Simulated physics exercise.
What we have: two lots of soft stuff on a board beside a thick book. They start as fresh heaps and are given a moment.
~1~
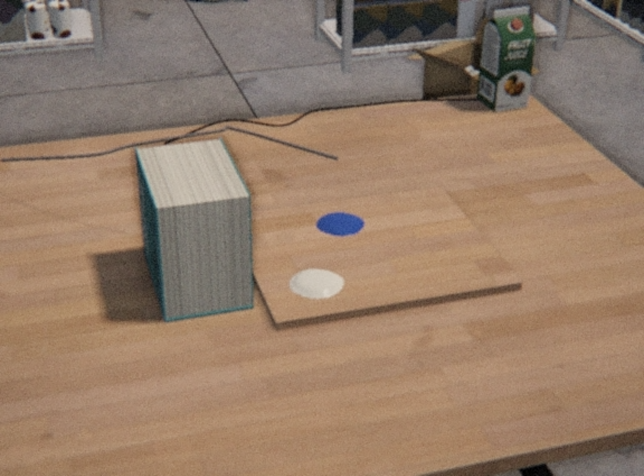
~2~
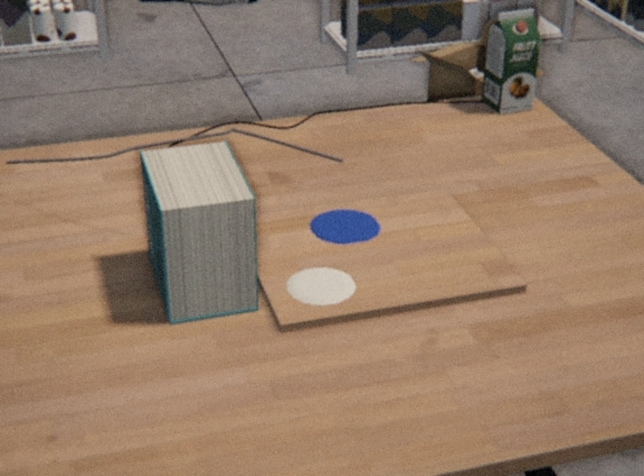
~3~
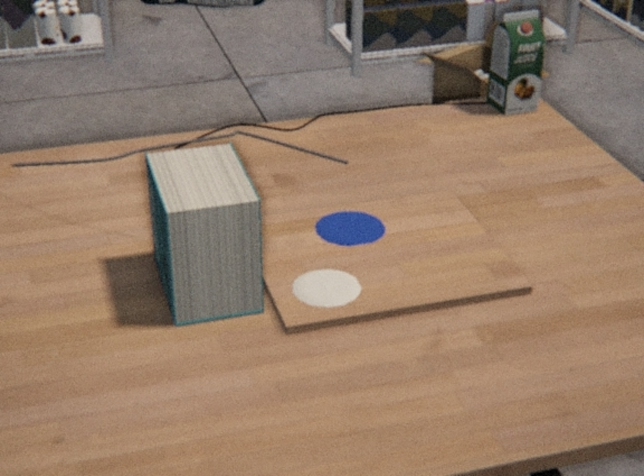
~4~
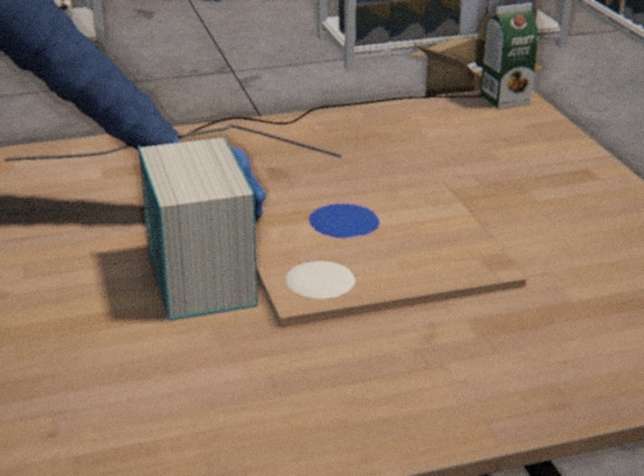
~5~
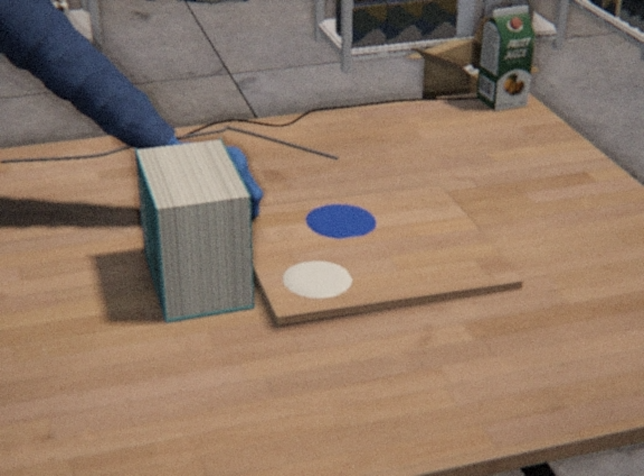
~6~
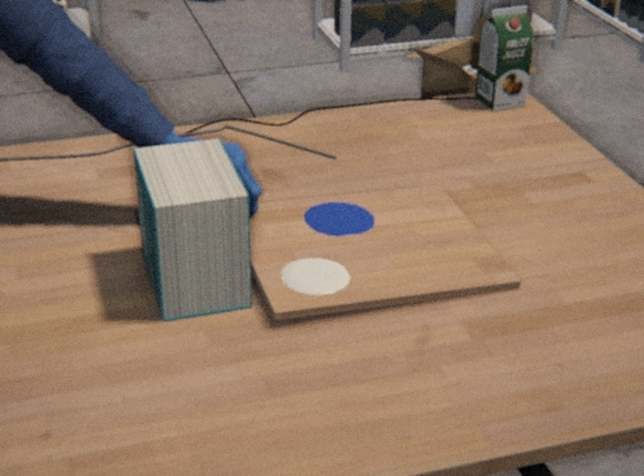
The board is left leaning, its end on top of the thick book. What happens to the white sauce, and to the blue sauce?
As for the white sauce, it stays on; the blue sauce runs off the low end.
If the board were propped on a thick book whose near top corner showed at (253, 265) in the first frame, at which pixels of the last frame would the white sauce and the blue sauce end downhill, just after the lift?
About (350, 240) and (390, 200).
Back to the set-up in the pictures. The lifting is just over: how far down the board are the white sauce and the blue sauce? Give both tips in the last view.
The first near (409, 209), the second near (437, 193).
Shortly, slope about 33°; the white sauce has crept a little; the blue sauce has crept down a long way.
Then, the white sauce has crept down a long way; the blue sauce is dripping off the low end.
At the finish, slope about 33°; the white sauce has crept down a long way; the blue sauce is dripping off the low end.
